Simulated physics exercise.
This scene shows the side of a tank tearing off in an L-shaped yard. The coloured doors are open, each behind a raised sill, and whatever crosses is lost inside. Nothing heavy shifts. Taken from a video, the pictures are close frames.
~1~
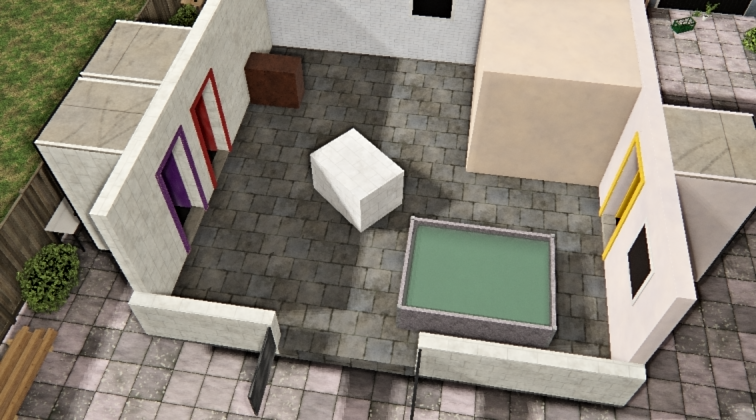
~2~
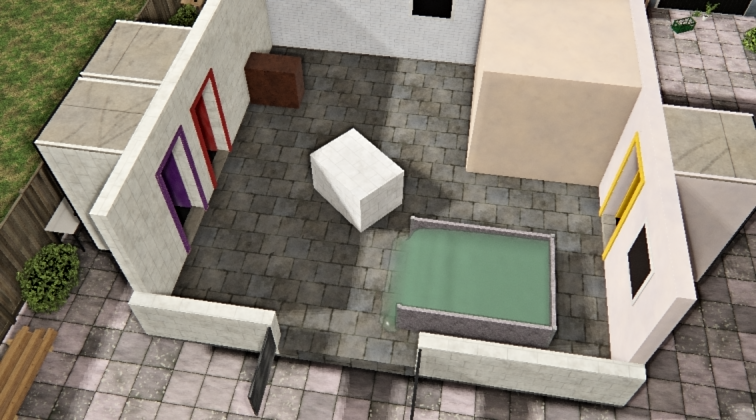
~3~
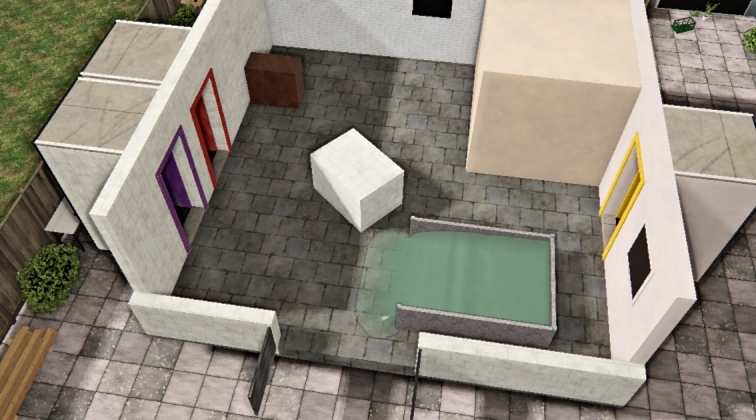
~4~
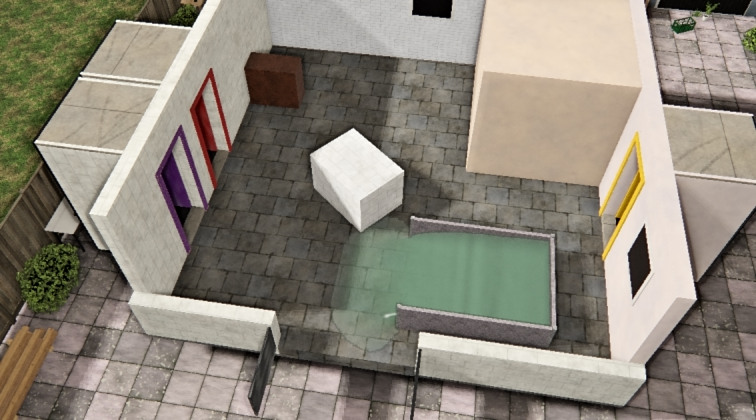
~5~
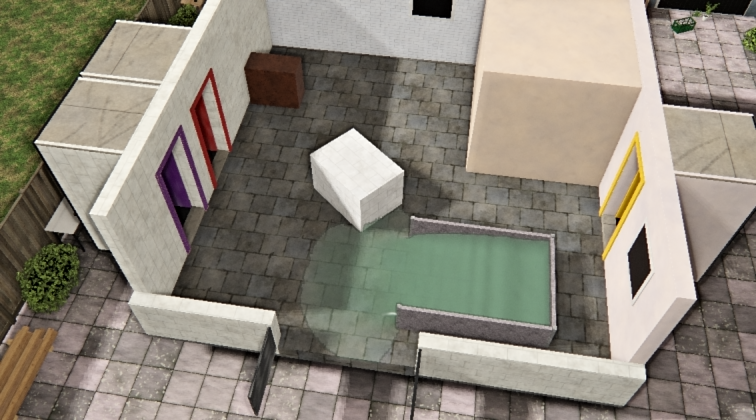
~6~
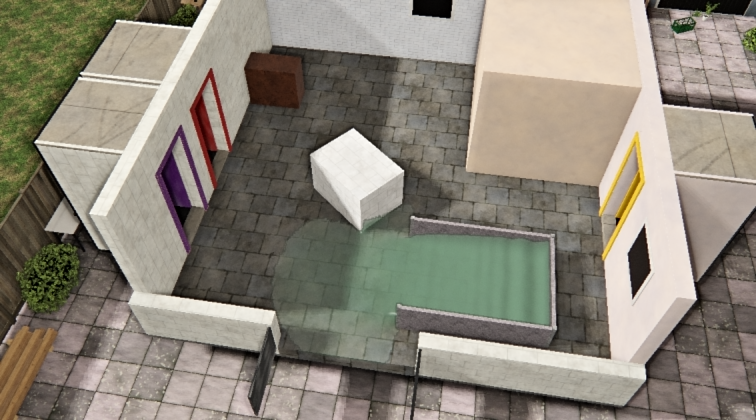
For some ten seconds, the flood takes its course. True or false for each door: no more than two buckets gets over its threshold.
The yellow door - true; the purple door - false; the red door - false.
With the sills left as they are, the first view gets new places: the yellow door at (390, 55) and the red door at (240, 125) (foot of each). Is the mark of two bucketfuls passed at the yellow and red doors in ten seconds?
Well, the yellow door comes up short, and the red door tops the limit as well.
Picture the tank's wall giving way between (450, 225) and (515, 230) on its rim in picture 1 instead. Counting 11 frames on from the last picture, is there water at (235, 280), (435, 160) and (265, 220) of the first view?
Going through them, the first would be still bare, the next submerged and the last still bare.
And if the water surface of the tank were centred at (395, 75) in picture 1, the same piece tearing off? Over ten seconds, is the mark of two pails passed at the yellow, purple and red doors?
The yellow door remains within limit, the purple door remains within limit, and the red door tops the threshold.
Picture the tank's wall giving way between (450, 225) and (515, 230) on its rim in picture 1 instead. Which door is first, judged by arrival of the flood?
The door marked yellow, I think.
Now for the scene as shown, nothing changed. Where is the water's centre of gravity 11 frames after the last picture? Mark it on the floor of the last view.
It is near (361, 276).
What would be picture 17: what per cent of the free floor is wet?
Near 35 in a hundred.
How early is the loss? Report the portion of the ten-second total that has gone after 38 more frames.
Working it through, I arrive at 75 per cent.
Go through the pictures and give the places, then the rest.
In the first frame, the tank at (478, 273) is whole and still.
In the second frame, the front is at a hidden place, out from the gap at (407, 276).
In the third frame, water pours out at (407, 277) and has run to a hidden place.
In the fourth frame, water pours out at (407, 277) and has run to a hidden place.
In the fifth frame, the front is at (309, 315), out from the gap at (407, 277).
In the sixth frame, water pours out at (407, 277) and has run to (278, 274).
A moment on, water covers 25 % of the floor; the yellow door not reached, the purple door wet at the sill, nothing in, the red door not reached.
Next, water covers 35 % of the floor; the yellow door not reached, the purple door over two buckets in, the red door wet at the sill, nothing in.
Then, water covers 40 % of the floor; the yellow door not reached, the purple door far over two buckets in, the red door over two buckets in.
Later, water covers 60 % of the floor; the yellow door not reached, the purple door far over two buckets in, the red door over two buckets in.
In the end, water covers 80 % of the floor; the yellow door wet at the sill, nothing in, the purple door far over two buckets in, the red door far over two buckets in.
